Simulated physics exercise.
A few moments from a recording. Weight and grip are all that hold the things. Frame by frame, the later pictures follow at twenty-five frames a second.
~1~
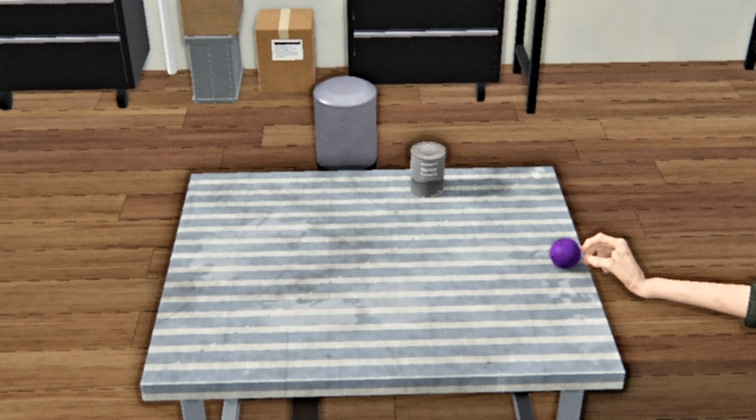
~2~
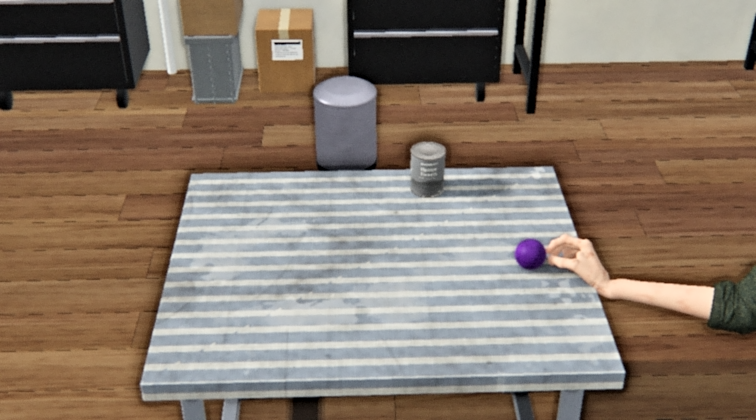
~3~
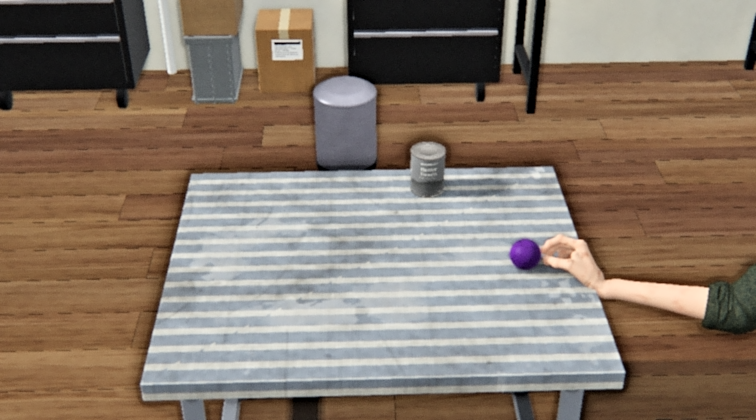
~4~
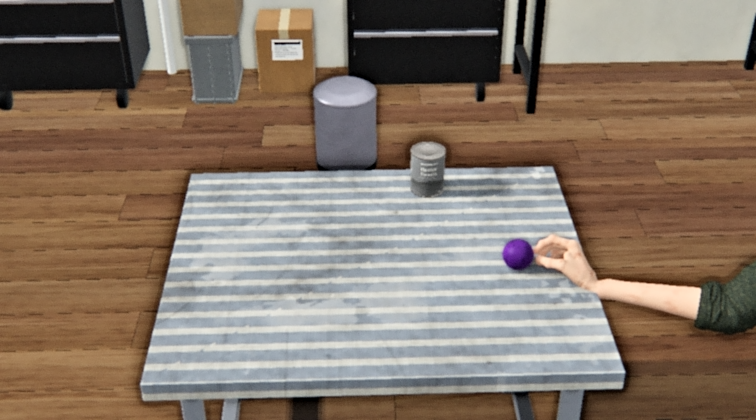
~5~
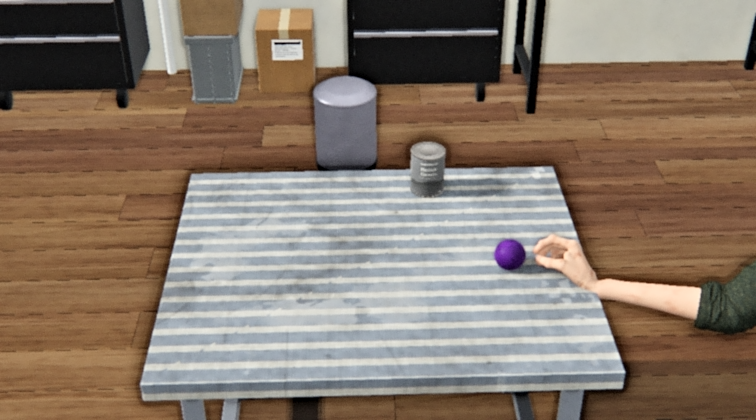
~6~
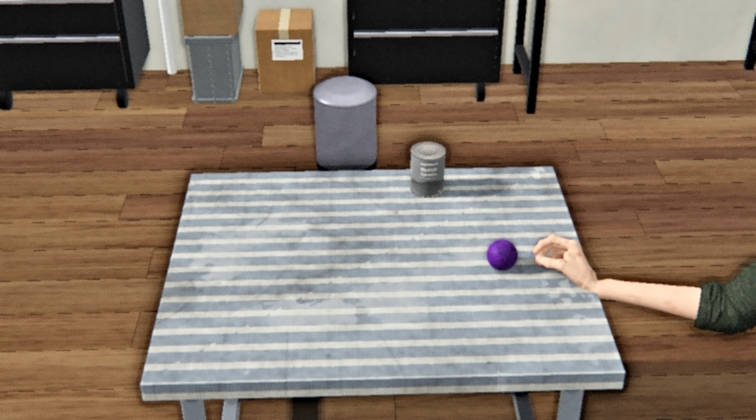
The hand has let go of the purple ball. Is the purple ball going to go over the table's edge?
The table keeps hold of it.
Then, 0.10 s past the last view, purple ball displaced about its own width near (484, 255).
Then, 0.30 s past the last view, purple ball displaced well along near (455, 256).
Then, 0.40 s past the last view, purple ball displaced well along near (443, 256).
Then, 0.60 s past the last view, purple ball displaced well along near (426, 257).
Finally, moved from the start, purple ball. Final places as the last picture's camera would see them, purple ball near (416, 257).
